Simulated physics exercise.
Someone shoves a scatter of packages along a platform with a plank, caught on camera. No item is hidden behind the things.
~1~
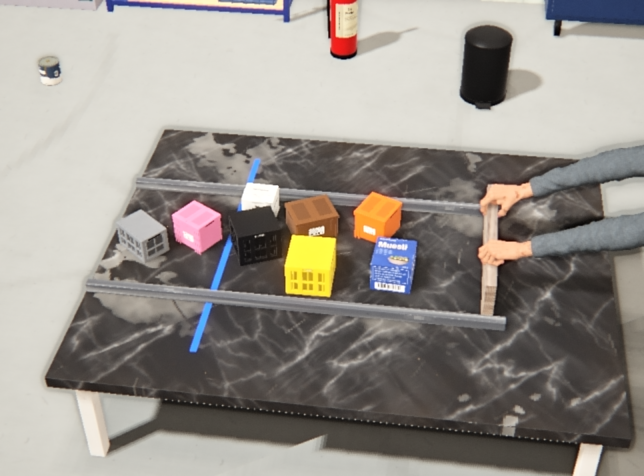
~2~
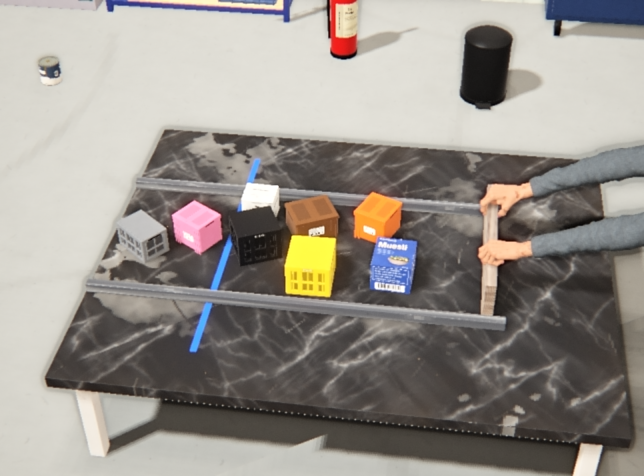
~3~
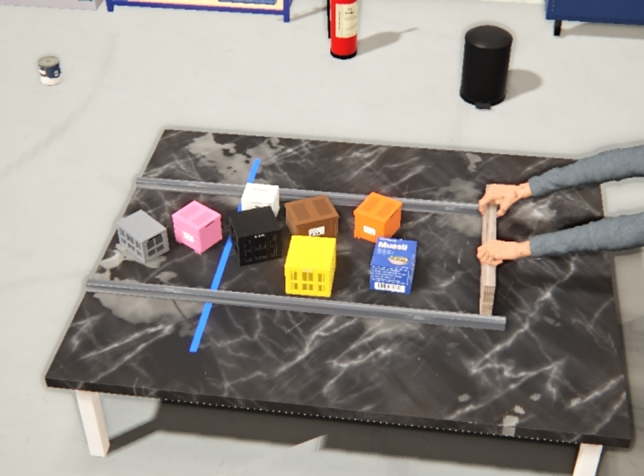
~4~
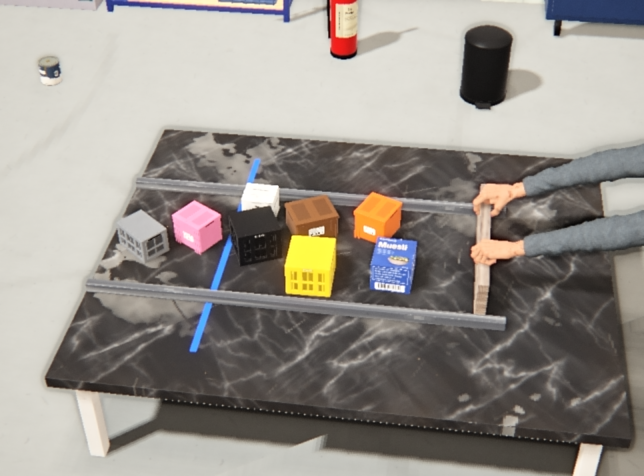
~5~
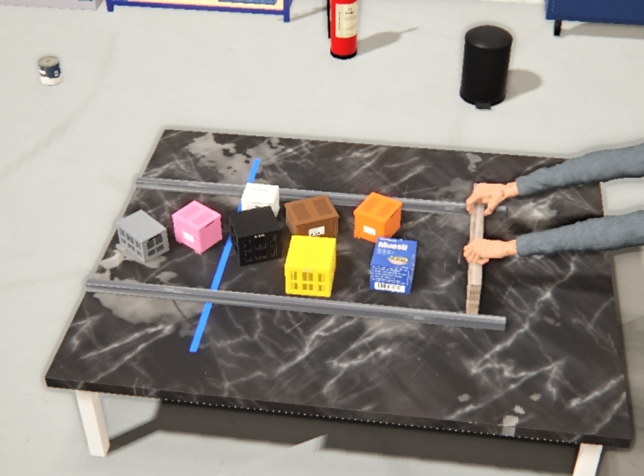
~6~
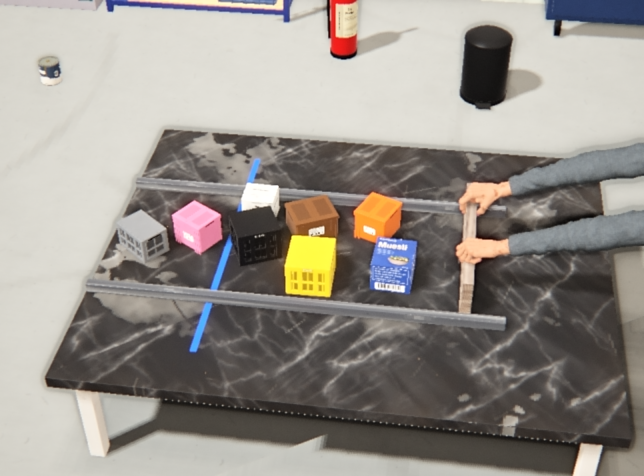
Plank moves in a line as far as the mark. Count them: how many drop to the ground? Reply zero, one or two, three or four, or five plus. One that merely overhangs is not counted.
Zero.
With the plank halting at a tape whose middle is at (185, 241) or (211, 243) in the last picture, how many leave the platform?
Well, you'd get 3 the first time and 0 the second time.
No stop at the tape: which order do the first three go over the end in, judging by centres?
Listed earliest first: White box, grey crate, pink tote.
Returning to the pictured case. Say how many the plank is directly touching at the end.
It adds up to 2.
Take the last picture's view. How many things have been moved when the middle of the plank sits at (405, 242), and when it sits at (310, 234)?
Counts: 1 / 7.
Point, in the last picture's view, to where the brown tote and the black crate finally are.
First: About (186, 196); second: About (181, 226).
Early on, none off yet; grey crate at rest near (143, 236); pink tote at rest near (198, 228); white box at rest near (261, 204).
Finally, the number that fall off is zero.
